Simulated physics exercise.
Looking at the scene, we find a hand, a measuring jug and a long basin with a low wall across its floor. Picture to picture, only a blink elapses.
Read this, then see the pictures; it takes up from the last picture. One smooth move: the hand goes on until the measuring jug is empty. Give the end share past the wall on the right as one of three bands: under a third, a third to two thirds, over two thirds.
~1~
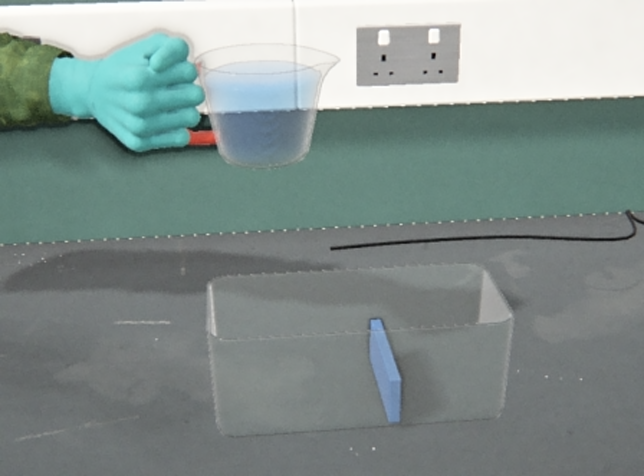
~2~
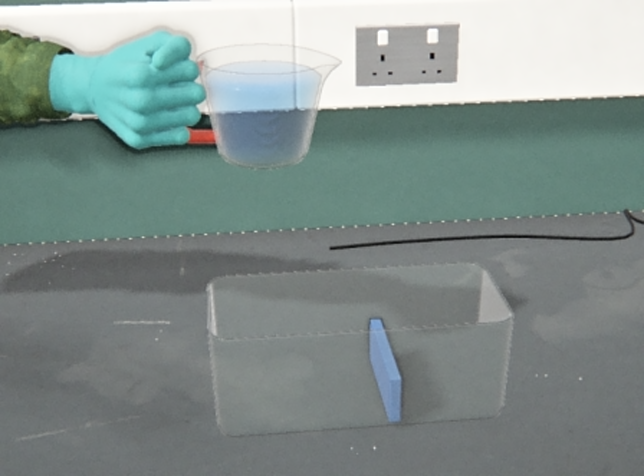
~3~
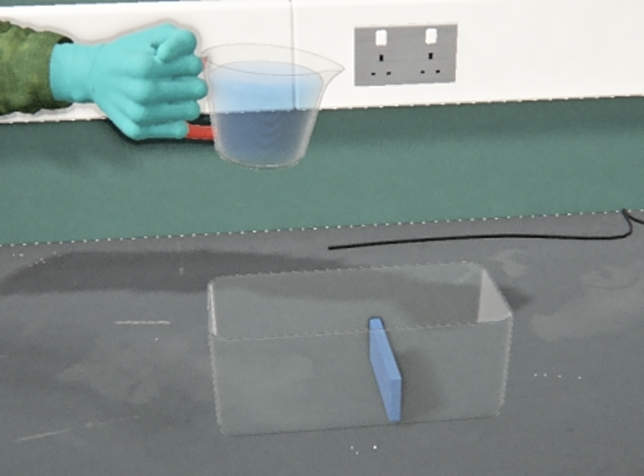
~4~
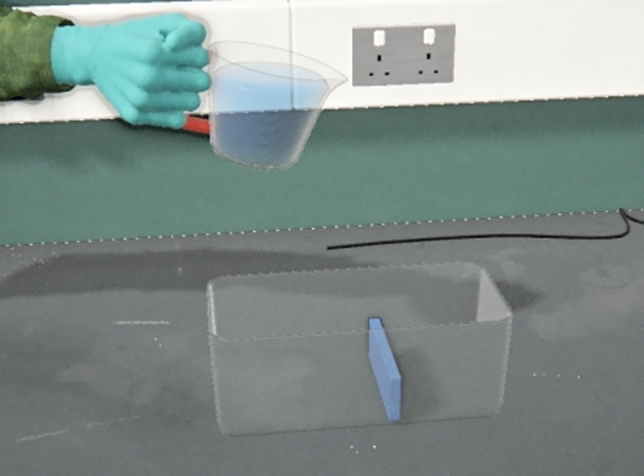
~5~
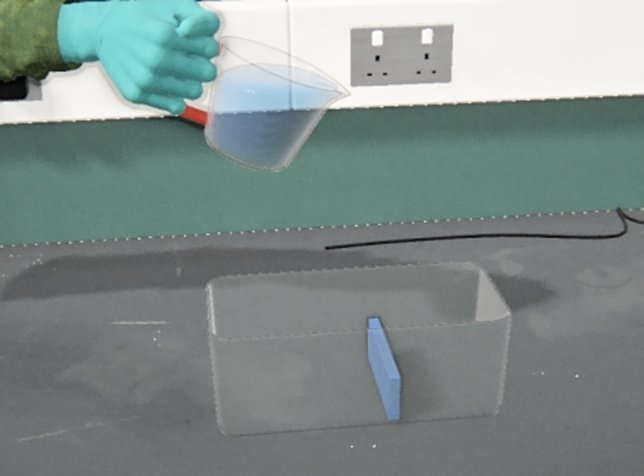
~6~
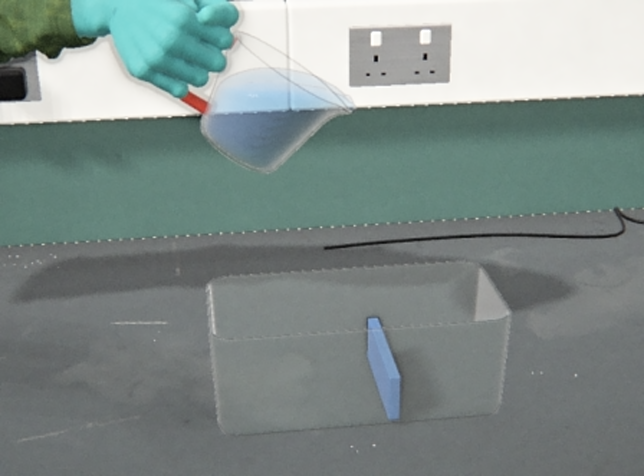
The end share is a third to two thirds.
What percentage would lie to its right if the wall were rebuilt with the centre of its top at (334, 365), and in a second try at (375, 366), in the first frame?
Around 85 per cent for the first, around 65 per cent for the second.
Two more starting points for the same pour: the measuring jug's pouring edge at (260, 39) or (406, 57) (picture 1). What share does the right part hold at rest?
One after the other: 5 %, 70 %.
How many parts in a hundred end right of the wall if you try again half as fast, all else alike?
Somewhere near 75 percent.
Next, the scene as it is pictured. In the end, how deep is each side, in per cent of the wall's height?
The left reaches some 20 %, the right about 40 %.
A moment on, the measuring jug is tipped on its side and 31 per cent is still to pour, 0 is left of the wall and 21 right of it.
Next, the measuring jug is tipped right over and 2 per cent is still to pour, 25 is left of the wall and 55 right of it.
Then the measuring jug is tipped right over and 0 per cent is still to pour, 40 is left of the wall and 55 right of it.
Later the measuring jug is tipped right over and 0 per cent is still to pour, 41 is left of the wall and 55 right of it.
In the end 41 per cent lies left of the wall, 55 right of it and 5 outside.
